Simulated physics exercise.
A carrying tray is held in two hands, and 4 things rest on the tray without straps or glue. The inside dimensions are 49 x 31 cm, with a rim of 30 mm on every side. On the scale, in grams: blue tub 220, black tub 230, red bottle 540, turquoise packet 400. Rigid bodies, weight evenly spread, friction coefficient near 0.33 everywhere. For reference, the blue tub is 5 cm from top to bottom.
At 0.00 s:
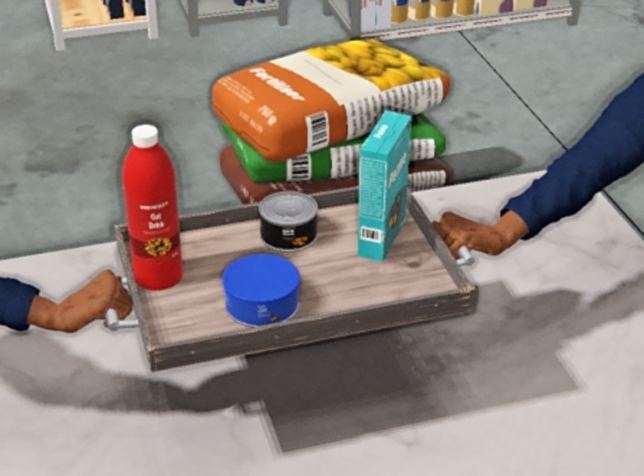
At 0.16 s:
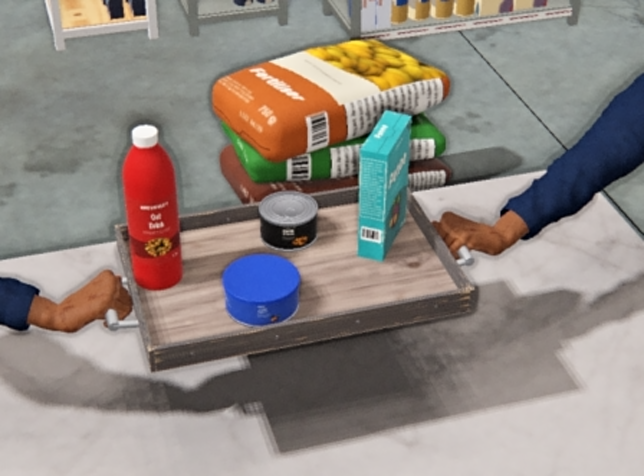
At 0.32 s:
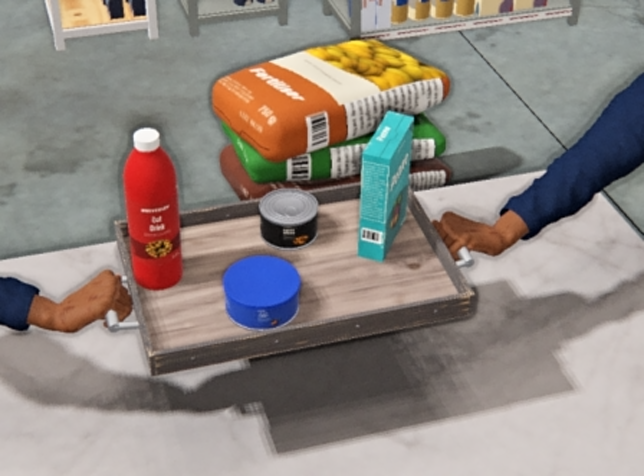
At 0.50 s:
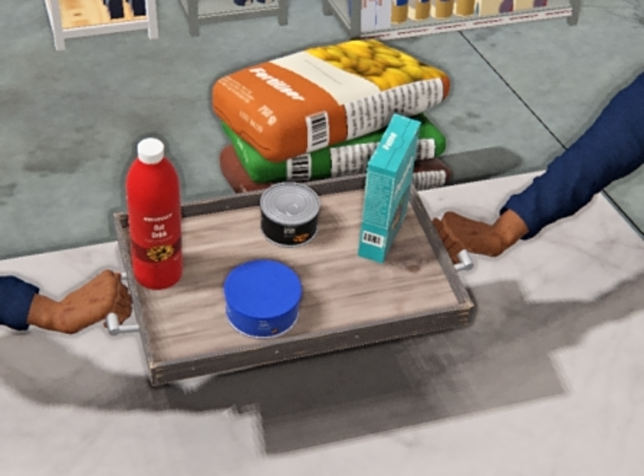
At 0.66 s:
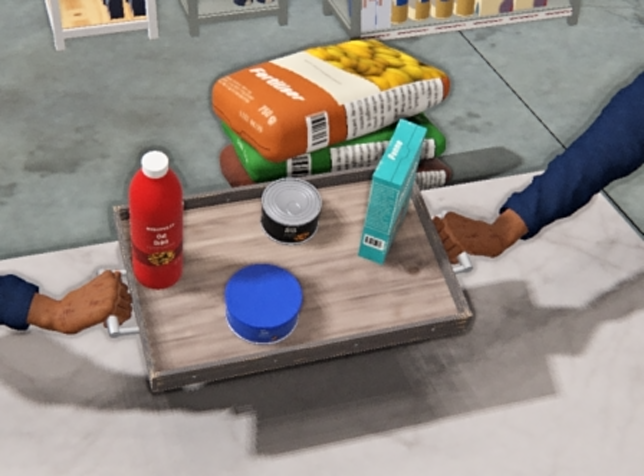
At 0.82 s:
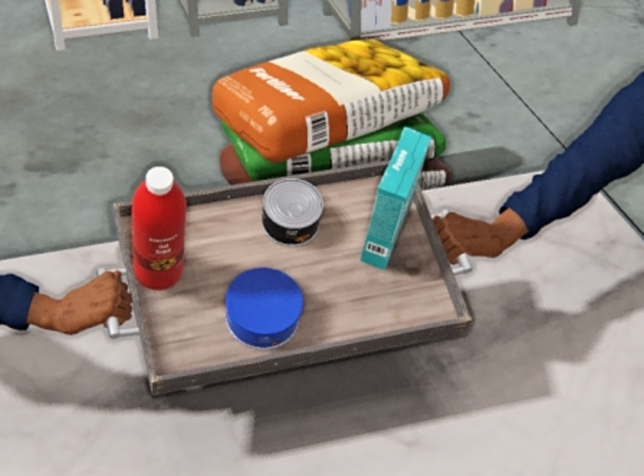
A wooden tray, gripped at its side handles by two hands, starts level and then tilts gradually with its near edge going down, seen from a fixed view slightly above over a pale surface. A red bottle stands at left, black and blue tubs in the middle, a turquoise packet at right, with stacked fertilizer bags behind. The items lean with the tray, the bottle's base lifting slightly late on.
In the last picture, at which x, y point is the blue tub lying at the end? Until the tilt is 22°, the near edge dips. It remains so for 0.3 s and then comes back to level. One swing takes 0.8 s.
I would say near (265, 301).
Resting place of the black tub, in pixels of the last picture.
Its middle settles close to pixel (335, 291).
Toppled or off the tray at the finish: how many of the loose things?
Total: 2.
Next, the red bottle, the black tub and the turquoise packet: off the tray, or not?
Well, the red bottle does come off, the black tub does not come off, and the turquoise packet does come off.
After 1.22 s, tilt 22°, near edge down; blue tub moved 3 cm near (267, 321); red bottle on its side; turquoise packet moved 12 cm.
After 1.72 s, tilt 5°, near edge down; red bottle now off the tray; blue tub moved 3 cm near (266, 306); turquoise packet 54° off its base.
In the end (2.5 s), off the tray, red bottle and turquoise packet; not toppled but over 5 cm from the start, black tub; the last one under 5 cm from the start. In the last view, blue tub near (265, 301).
